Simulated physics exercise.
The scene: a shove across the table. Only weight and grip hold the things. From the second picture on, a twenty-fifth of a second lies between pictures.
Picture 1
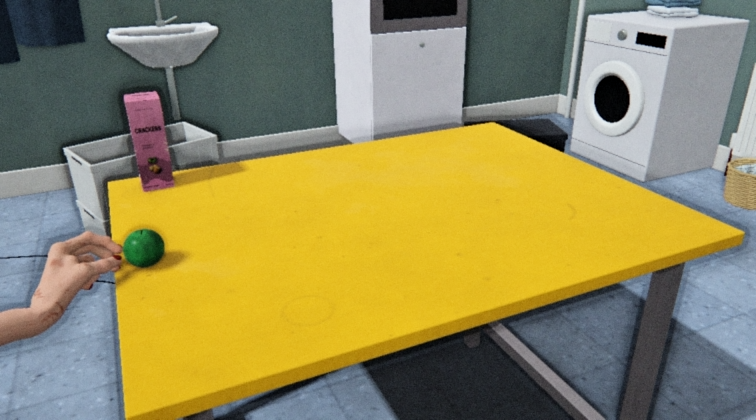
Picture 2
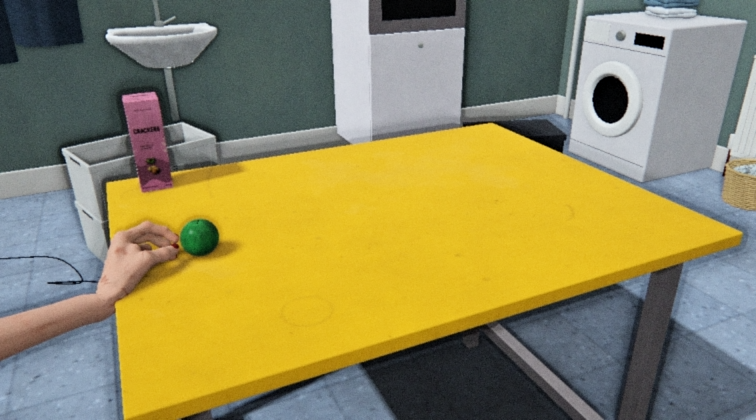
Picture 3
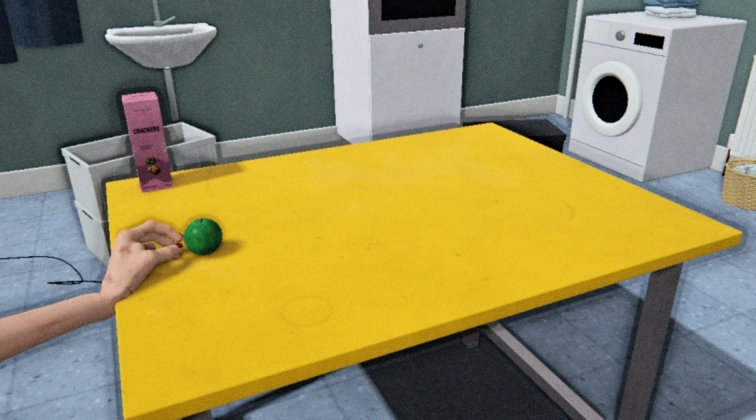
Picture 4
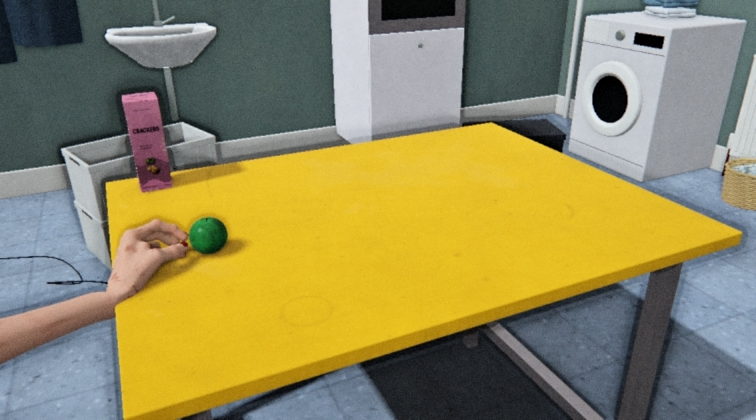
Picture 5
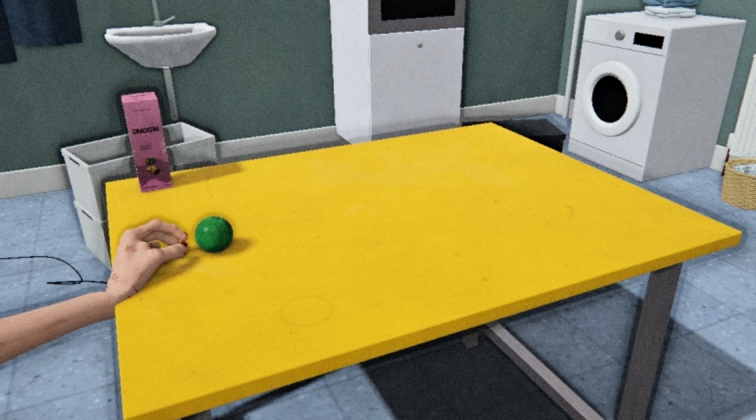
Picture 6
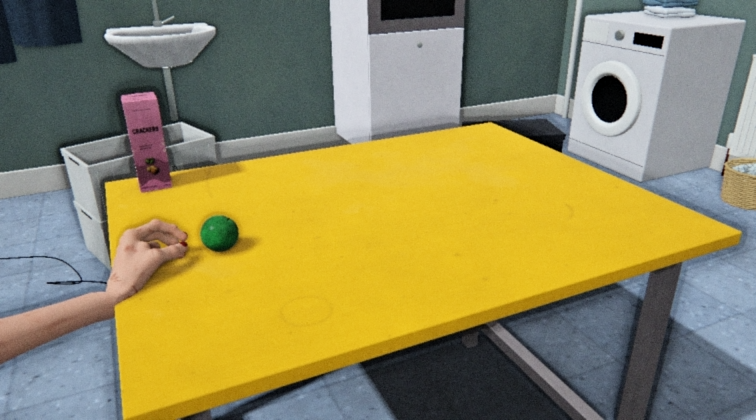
In a room with dark green walls and a blue tiled floor, a yellow table is seen from slightly above by a still camera. A pink carton stands at the table's far left corner, a green ball-like object sits near the left edge, and a sink, cabinet and white washing machine are behind. A hand from the left pushes the green object rightward, then stays put while it rolls slowly a little farther.
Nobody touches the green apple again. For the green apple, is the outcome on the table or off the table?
The green apple remains on top.
Then, 0.30 s later than the last frame, green apple moved about its own width near (259, 226).
Then, 0.90 s later than the last frame, green apple moved well along near (319, 213).
Then, 1.60 s later than the last frame, green apple moved well along near (363, 205).
When it is over, moved from the start, green apple. End places, in pixels of the last picture, green apple near (384, 201).
